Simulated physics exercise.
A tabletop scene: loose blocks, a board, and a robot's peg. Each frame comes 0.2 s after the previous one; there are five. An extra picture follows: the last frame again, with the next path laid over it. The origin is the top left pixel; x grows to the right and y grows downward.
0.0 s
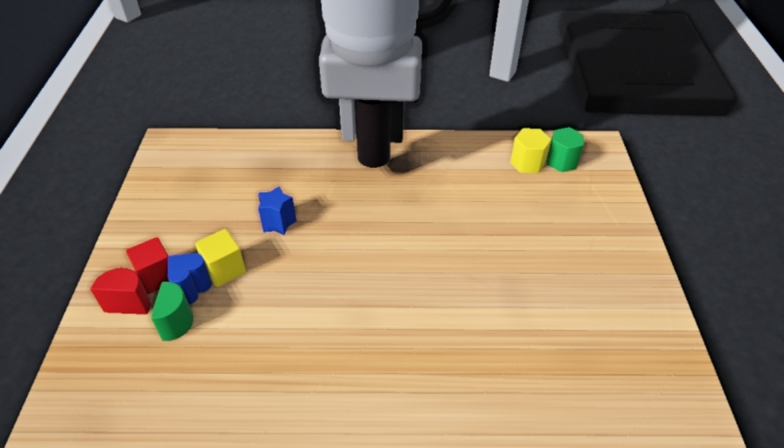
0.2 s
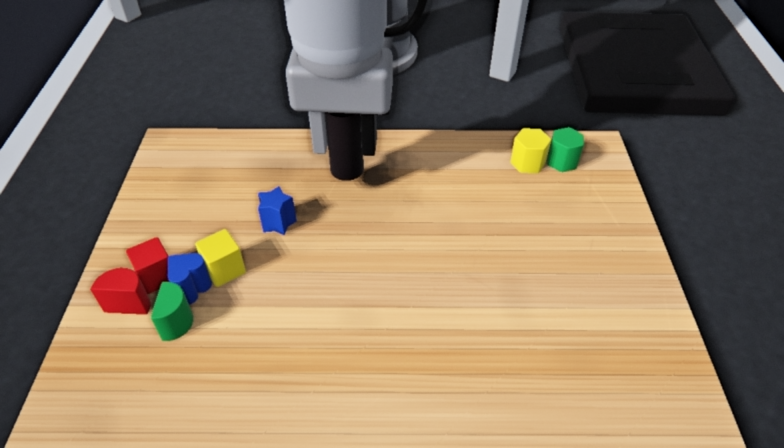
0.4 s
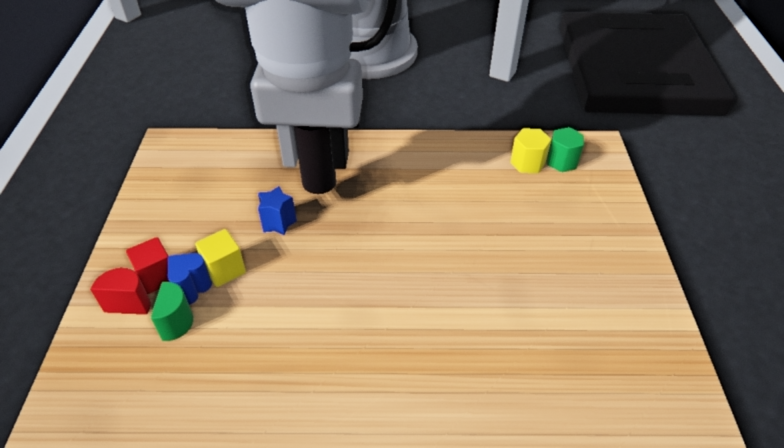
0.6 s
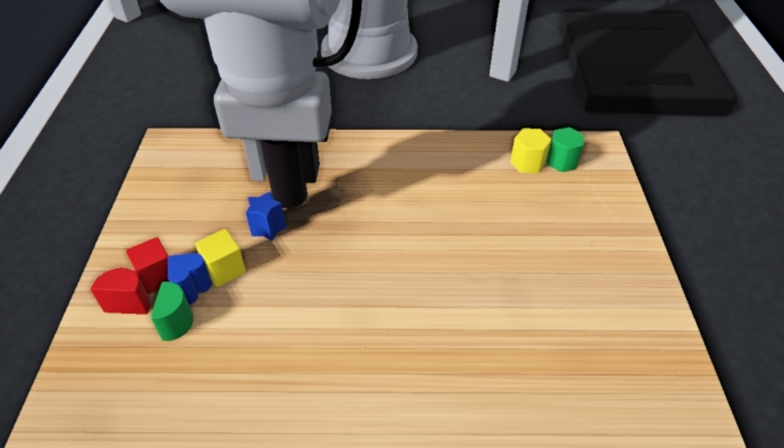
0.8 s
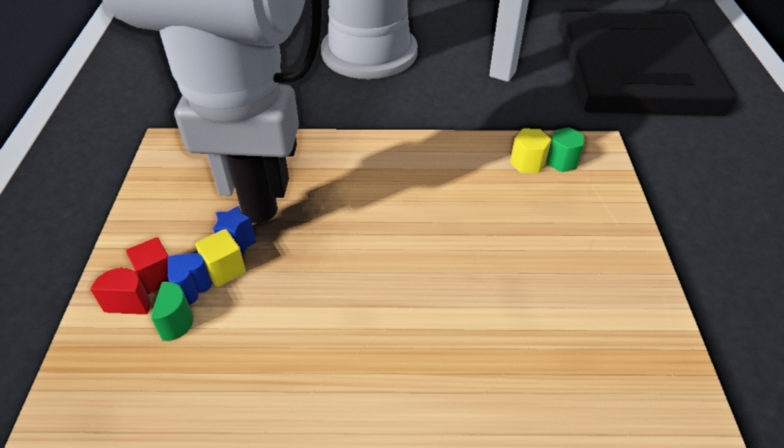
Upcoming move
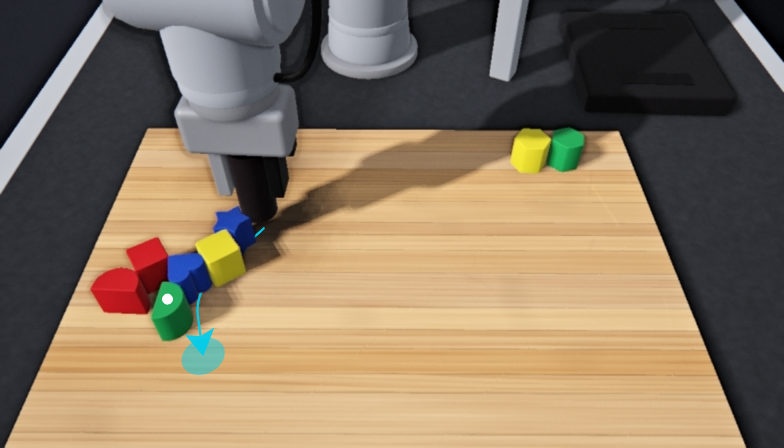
At the start, a robot's black peg stands at the back edge of a wooden table, with a blue star block apart from a cluster of blocks at left. The peg moves left and toward the viewer, reaches the star, then pushes it leftward until it sits close behind the yellow square block.
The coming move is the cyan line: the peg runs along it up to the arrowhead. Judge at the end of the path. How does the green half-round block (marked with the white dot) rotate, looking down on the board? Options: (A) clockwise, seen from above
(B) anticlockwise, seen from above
B
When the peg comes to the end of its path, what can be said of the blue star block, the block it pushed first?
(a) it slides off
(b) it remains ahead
Answer: A.
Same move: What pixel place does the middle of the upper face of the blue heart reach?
When the path ends, it will be at (116, 322).
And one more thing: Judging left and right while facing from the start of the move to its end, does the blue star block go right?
Final answer: Yes.
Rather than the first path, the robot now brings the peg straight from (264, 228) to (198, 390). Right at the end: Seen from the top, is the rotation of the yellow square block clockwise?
I believe so.
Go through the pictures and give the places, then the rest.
Tip of the peg (374, 158), middles of tops, green half-round block (168, 299), blue heart (183, 265), yellow square block (217, 245), blue star block (273, 198), in the first frame.
Peg (347, 170), nothing pushed, in the second frame.
Peg (319, 183), nothing pushed, in the third frame.
Peg (290, 197), blue star block (262, 203), in the fourth frame.
Peg (260, 211), green half-round block (168, 299), blue heart (183, 265), yellow square block (217, 245), blue star block (230, 219), in the fifth frame.
The line goes from (264, 228) over (226, 263) and (198, 306) to (203, 356); the dot is on the green half-round block.
The first path, step by step. One third of the way, peg (220, 247); green half-round block (149, 313), turned 60° anticlockwise; blue heart (161, 288), turned 70° clockwise; yellow square block (193, 270), turned 80° anticlockwise; blue star block (184, 240), turned 40° clockwise.
Two thirds of the way, peg (191, 289); green half-round block (109, 351), turned 100° anticlockwise; blue heart (120, 320), turned 85° clockwise; yellow square block (156, 315), turned 65° anticlockwise; blue star block (167, 254), turned 70° clockwise.
At the end, peg (196, 340); green half-round block (103, 356), turned 115° anticlockwise; blue heart (116, 322), turned 100° clockwise; yellow square block (149, 342); blue star block (167, 254), turned 70° clockwise.
